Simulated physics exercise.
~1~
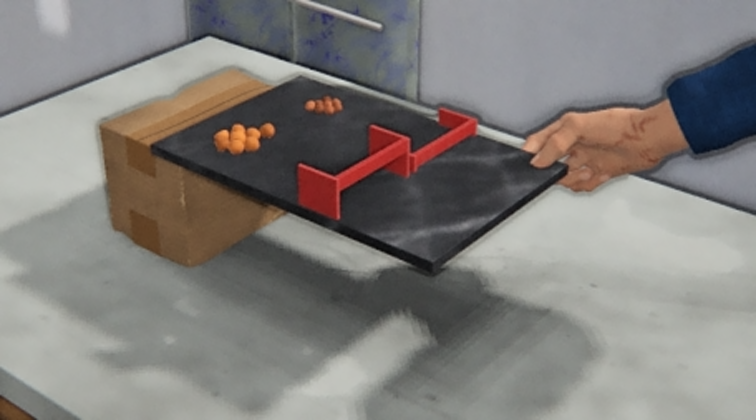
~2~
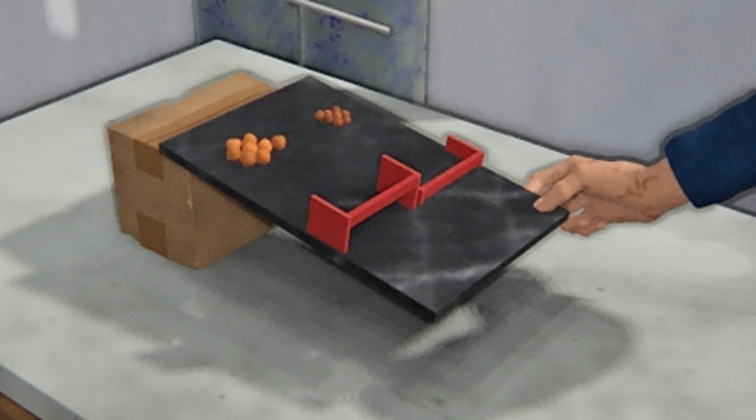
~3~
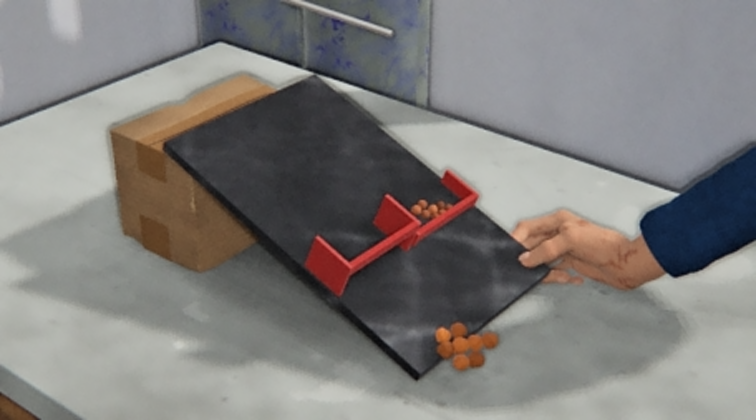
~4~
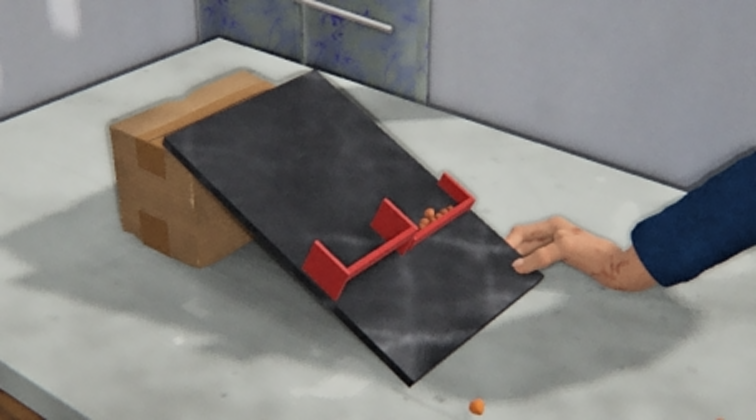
A hand lowered one end of a dark board propped on a cardboard box, and as it tilted, the larger orange balls slid under a red gate and off the board, while the smaller reddish ones rolled down and stayed caught behind theirs.
